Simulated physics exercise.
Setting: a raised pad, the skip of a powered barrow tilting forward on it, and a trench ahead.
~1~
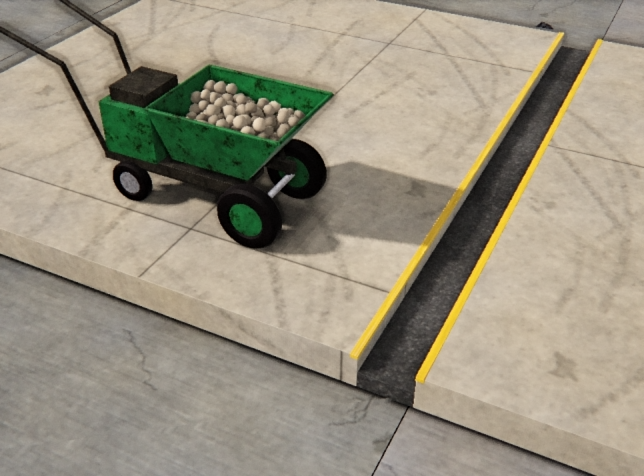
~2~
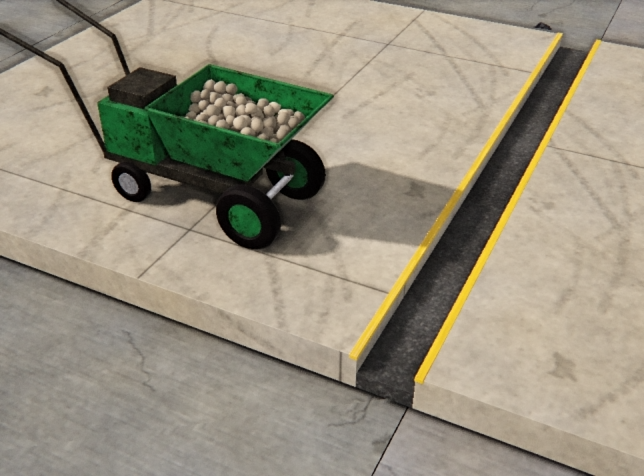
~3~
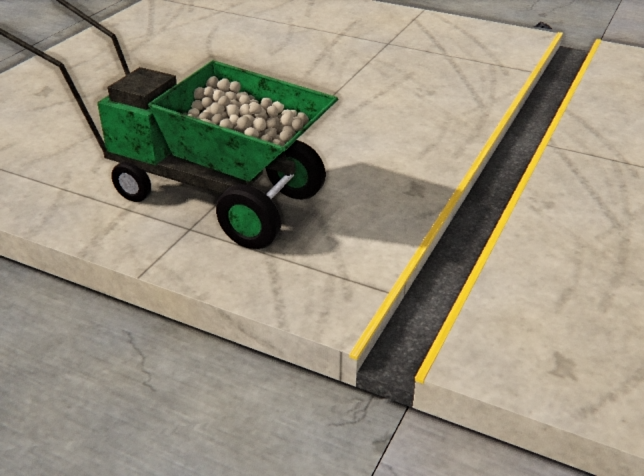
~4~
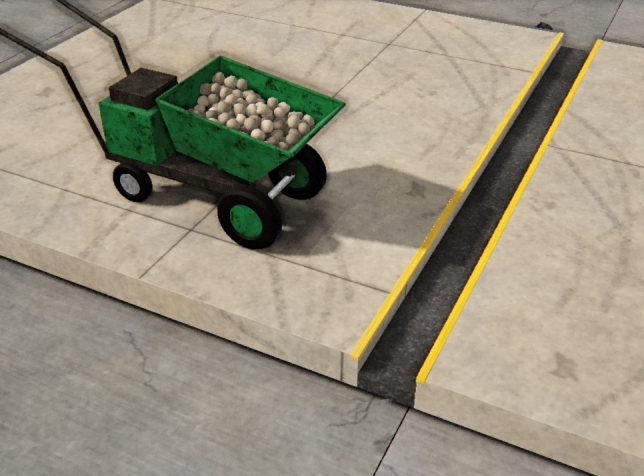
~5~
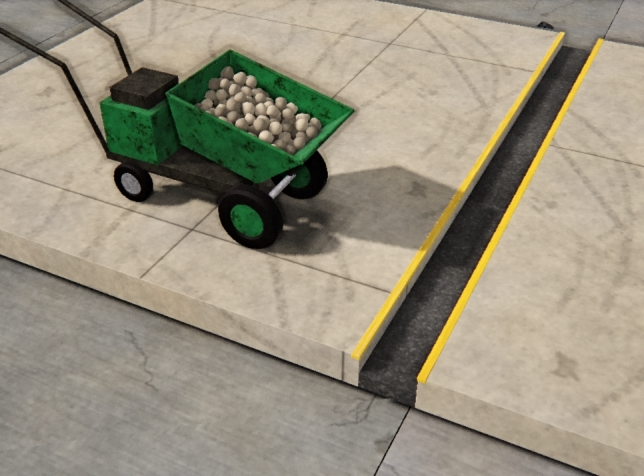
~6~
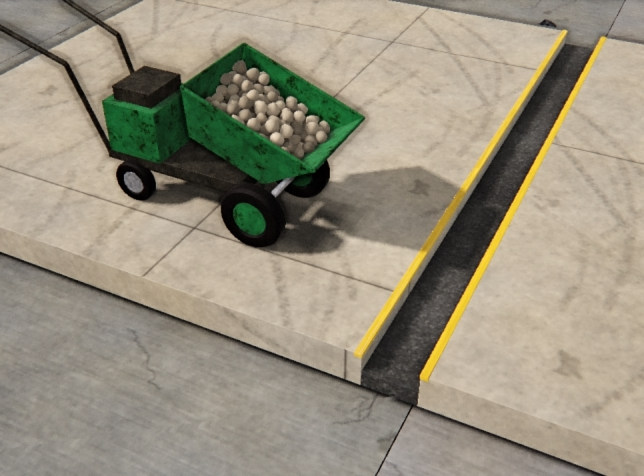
On a raised, pale pad with a yellow-edged trench running across it to the right, a green powered barrow stands with its skip level and full of rounded stones. The skip begins tilting forward, barely at first, then clearly, its front lip reaching toward the trench while the stones stay heaped inside.
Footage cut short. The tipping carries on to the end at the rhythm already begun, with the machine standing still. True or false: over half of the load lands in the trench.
False.
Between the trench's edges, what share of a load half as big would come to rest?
20 per cent or thereabouts.
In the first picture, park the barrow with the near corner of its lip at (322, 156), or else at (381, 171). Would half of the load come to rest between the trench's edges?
One after the other: The greater share and the lesser share.
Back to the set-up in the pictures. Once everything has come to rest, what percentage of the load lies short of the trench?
45 per cent.
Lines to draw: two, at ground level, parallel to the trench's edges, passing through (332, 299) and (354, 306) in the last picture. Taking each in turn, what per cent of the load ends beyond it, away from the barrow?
70 % and 60 %, in that order.
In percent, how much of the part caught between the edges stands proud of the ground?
Around 10 per cent.
Just after the last frame, skip tipped steeply; every one in the skip.
A moment on, skip tipped right over; the larger part in the skip; about a tenth short of the trench; just a few falling.
Further on, skip tipped right over; roughly a third in the skip; roughly half short of the trench; roughly a quarter in or heaped over the trench; just a few beyond it.
When it is over, skip tipped right over; roughly a quarter in the skip; roughly half short of the trench; roughly a third in or heaped over the trench; just a few beyond it.
